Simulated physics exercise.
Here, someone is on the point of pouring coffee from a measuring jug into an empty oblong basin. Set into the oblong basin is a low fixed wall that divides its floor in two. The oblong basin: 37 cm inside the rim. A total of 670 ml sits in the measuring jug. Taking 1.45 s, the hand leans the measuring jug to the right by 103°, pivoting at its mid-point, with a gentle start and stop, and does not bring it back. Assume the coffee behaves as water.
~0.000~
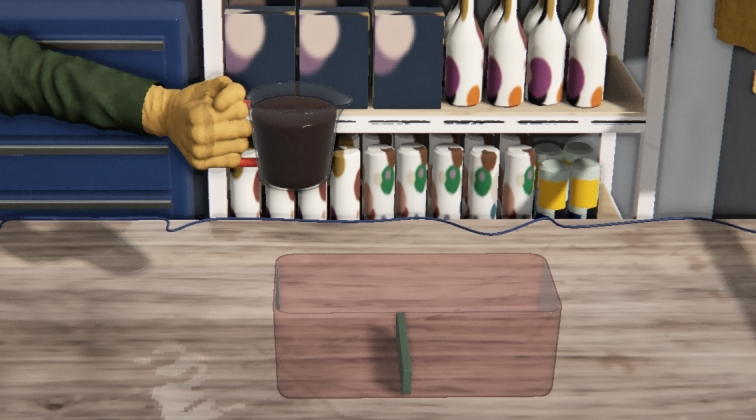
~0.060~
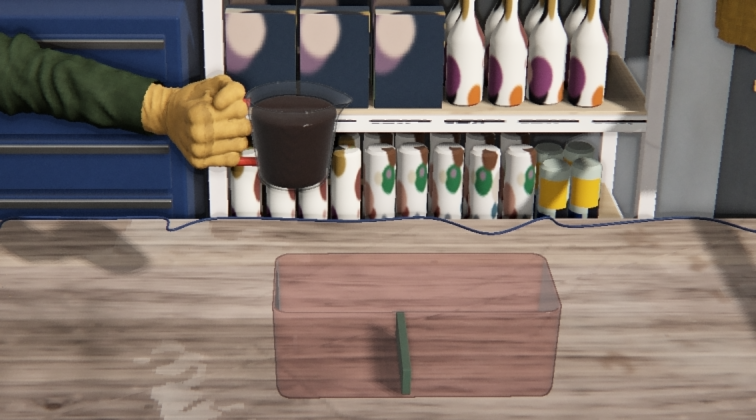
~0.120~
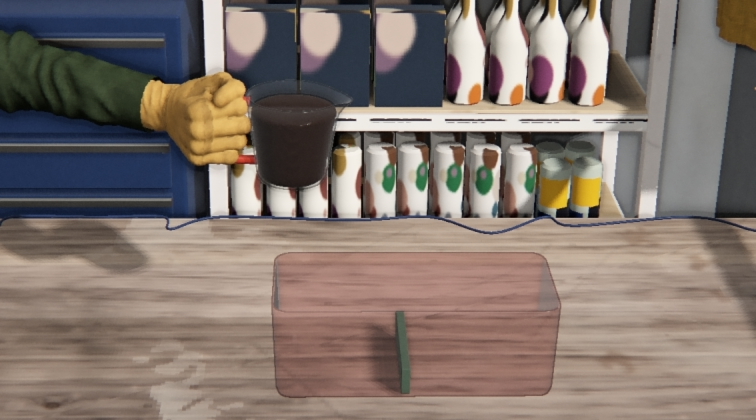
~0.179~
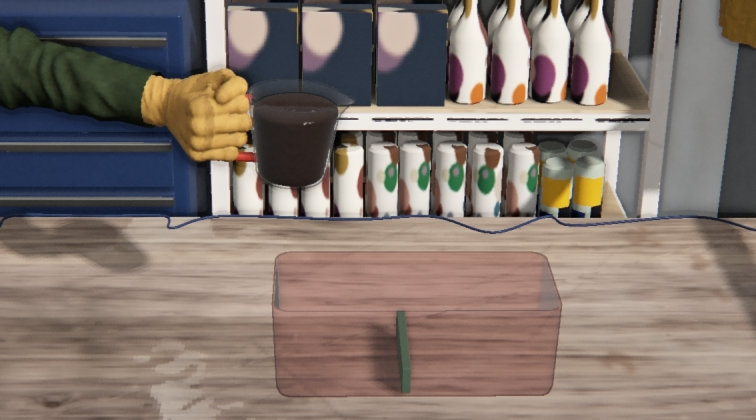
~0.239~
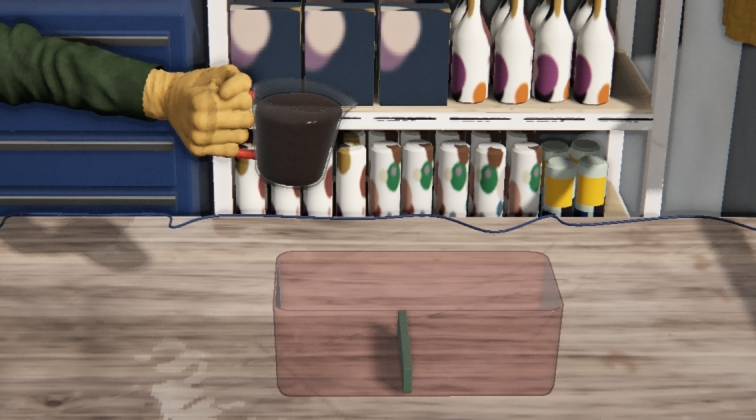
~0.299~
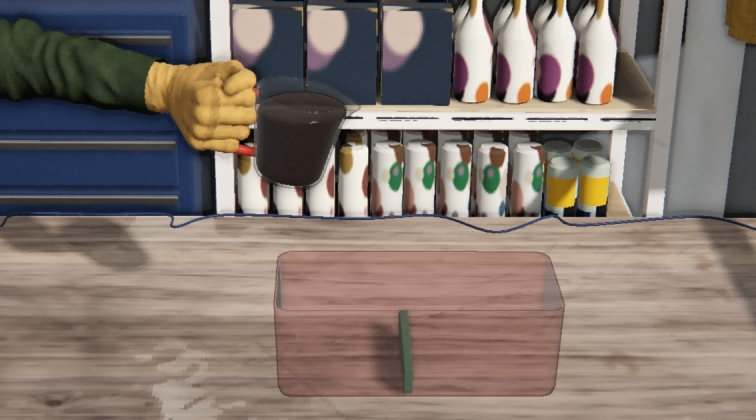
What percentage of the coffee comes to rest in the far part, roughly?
74 %.
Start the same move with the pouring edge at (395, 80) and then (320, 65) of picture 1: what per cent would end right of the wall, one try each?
Try 1: 90 %; try 2: 25 %.
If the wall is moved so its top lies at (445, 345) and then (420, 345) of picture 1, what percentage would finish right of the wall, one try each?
Try 1: 10 %; try 2: 50 %.
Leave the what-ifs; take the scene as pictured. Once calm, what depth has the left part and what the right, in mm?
About 6 mm left, about 16 mm right.
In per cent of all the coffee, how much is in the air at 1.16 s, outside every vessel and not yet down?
About 22 per cent.
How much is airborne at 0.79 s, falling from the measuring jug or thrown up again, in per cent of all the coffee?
Some 20 % is the figure.
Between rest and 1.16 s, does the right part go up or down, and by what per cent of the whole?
A gain, roughly 20.
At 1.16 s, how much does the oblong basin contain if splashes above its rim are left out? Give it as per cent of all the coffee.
Roughly 58 %.
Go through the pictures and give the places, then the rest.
In the first frame, it leans 0°; its right rim is at (353, 99); the coffee meets the walls at (251, 109) and (338, 109); the oblong basin's rim runs from (275, 284) to (553, 283); the wall's top is at (404, 341).
In the second frame, it leans 0°; its right rim is at (353, 99); the coffee meets the walls at (251, 108) and (338, 108).
In the third frame, it leans 2°; its right rim is at (353, 99); the coffee meets the walls at (251, 107) and (337, 108).
In the fourth frame, it leans 4°; its right rim is at (355, 100); the coffee meets the walls at (252, 105) and (340, 107).
In the fifth frame, it leans 7°; its right rim is at (358, 103); the coffee meets the walls at (255, 105) and (344, 107).
In the sixth frame, it leans 10°; its right rim is at (361, 106); the coffee meets the walls at (258, 106) and (349, 107).
Then, 0.79 s in, the tilt is 59° and 74 per cent is still to pour, 0 is left of the wall and 5 right of it.
Then, 1.16 s in, the tilt is 93° and 19 per cent is still to pour, 4 is left of the wall and 54 right of it.
Then, 1.54 s in, the tilt is 103° and 0 per cent is still to pour, 24 is left of the wall and 72 right of it.
Then, 1.95 s in, the tilt is 103° and 0 per cent is still to pour, 25 is left of the wall and 74 right of it.
Finally, 25 per cent lies left of the wall, 74 right of it and 2 outside.
